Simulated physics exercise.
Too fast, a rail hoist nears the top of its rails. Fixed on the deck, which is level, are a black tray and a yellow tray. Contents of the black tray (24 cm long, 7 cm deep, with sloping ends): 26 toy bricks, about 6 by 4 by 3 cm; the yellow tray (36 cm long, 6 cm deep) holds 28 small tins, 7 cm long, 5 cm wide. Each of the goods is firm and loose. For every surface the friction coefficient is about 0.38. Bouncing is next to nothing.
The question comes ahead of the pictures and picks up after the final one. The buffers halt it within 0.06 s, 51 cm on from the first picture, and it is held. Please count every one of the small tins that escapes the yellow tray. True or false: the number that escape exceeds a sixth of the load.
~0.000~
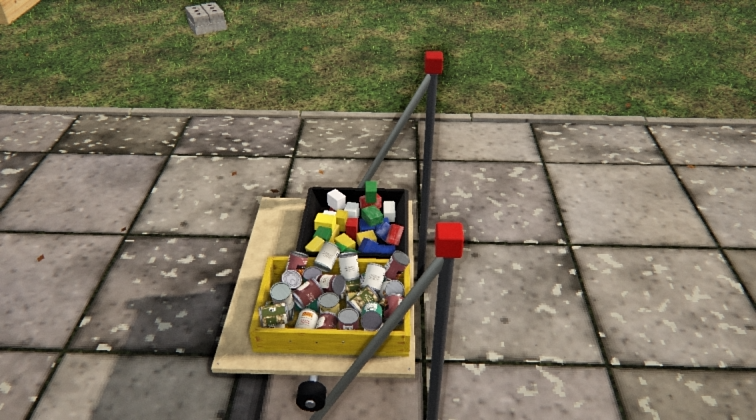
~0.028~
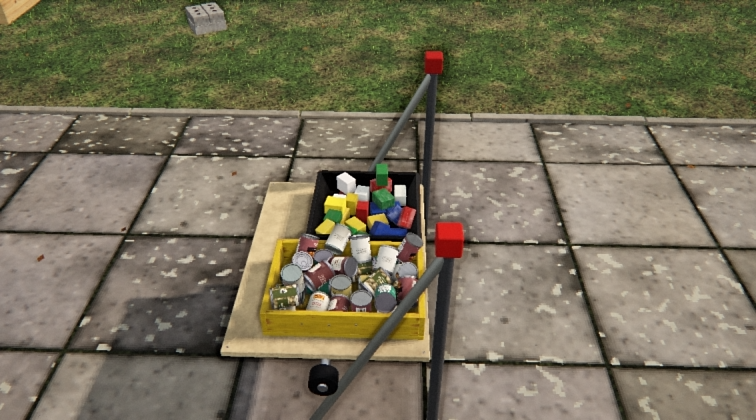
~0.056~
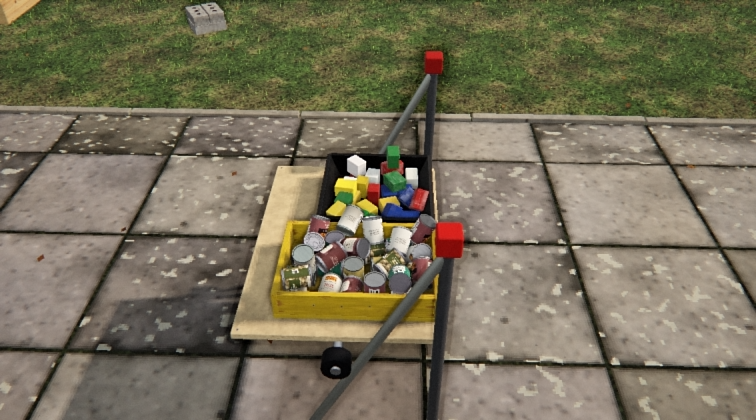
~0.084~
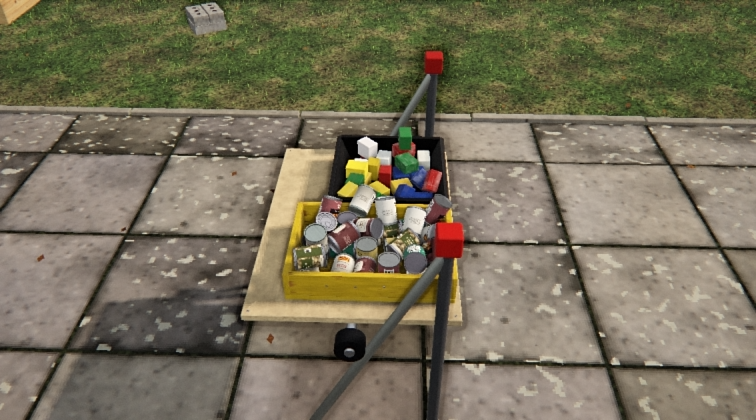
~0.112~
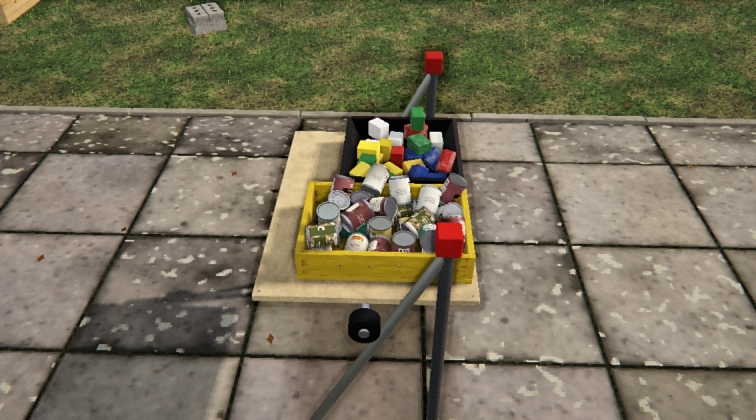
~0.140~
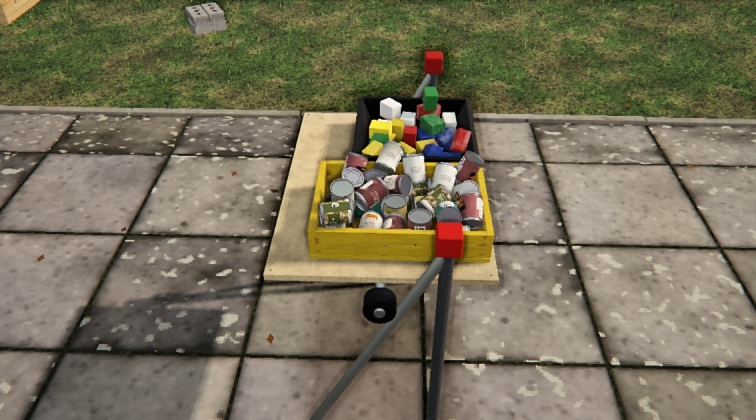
True.
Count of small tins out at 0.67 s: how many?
I'd put it at around 30.
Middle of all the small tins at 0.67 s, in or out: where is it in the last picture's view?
Centred roughly at (632, 215).
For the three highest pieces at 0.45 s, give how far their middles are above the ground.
Height, averaged: Around 118 cm.
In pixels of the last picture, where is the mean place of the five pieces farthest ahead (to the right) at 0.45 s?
I'd put them at about (606, 31).
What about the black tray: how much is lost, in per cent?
Black tray - about 100 per cent.
After 0.17 s, it meets the buffers.
After 0.29 s, black tray 22 in, 4 out and yellow tray 26 in, 2 out.
After 0.45 s, black tray 0 in, 26 out and yellow tray 8 in, 20 out.
After 0.67 s, black tray 0 in, 26 out and yellow tray 0 in, 28 out.
Final count (at 1.22 s), black tray 0 in, 26 out and yellow tray 0 in, 28 out. Asked share, 28 of 28, 100 per cent.
